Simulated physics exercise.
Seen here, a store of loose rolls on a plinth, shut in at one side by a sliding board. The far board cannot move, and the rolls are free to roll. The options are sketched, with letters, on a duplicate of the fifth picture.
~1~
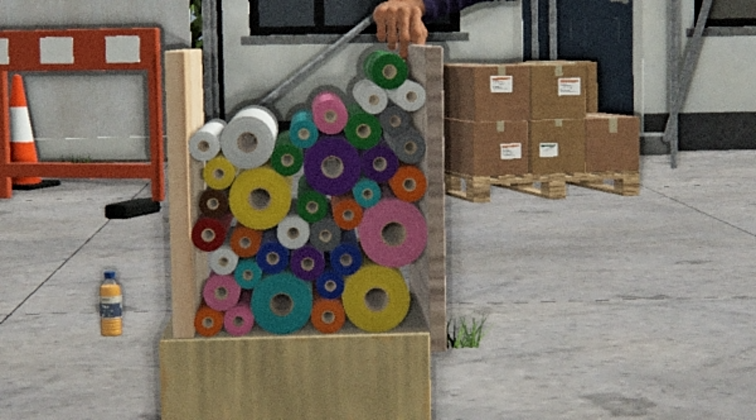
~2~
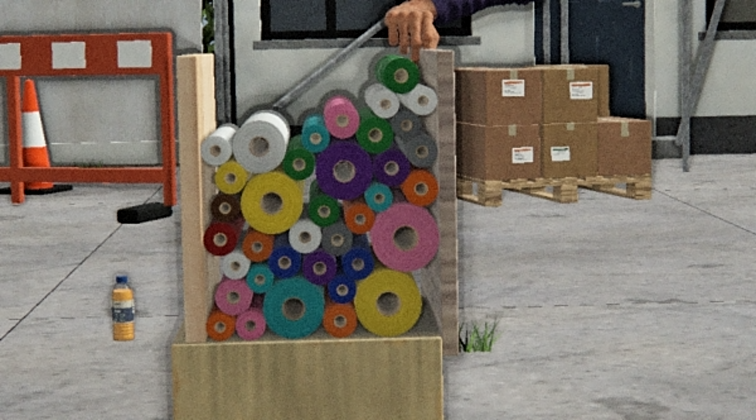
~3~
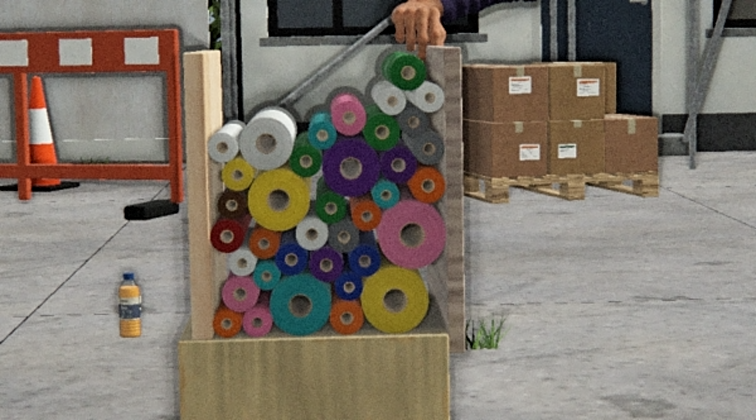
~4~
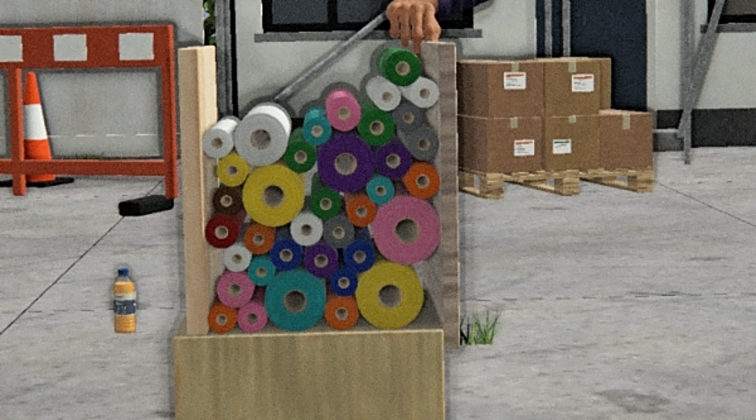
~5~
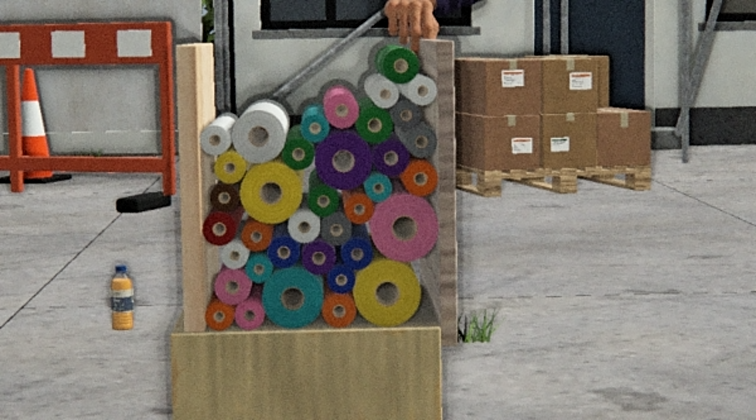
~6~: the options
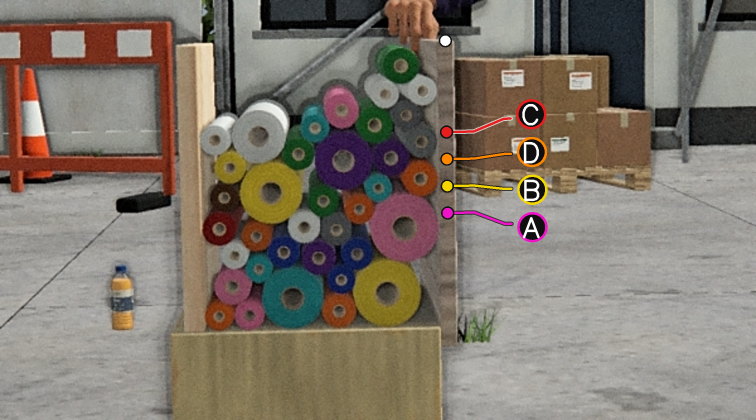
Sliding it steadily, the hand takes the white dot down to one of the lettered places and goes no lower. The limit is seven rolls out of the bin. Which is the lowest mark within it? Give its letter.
The answer is mark B.
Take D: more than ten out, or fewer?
At D, fewer than ten.
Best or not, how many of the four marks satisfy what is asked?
Three of the four.
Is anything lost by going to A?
At A: Yes.
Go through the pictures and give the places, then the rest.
The first picture shows a yellow roll (260, 199); a brown roll (213, 204); a white roll (248, 142).
The second picture shows a white roll (260, 147); a green roll (401, 76).
The third picture shows side board (443, 187); an orange roll (227, 323).
The fourth picture shows a pink roll (407, 231); a turquoise roll (262, 272).
The fifth picture shows an orange roll (359, 209); a yellow roll (271, 193); a brown roll (224, 198).
On the marked copy, A at (448, 213); B at (447, 186); C at (446, 132); D at (447, 159); the white dot at (445, 40).
Taking B. A third of the way, top of the board (437, 105).
Two thirds of the way, top of the board (439, 180).
When it is over, top of the board (439, 185), five out over the board.
As for the rest, A more than seven out over the board; C none out over the board; D two out over the board.
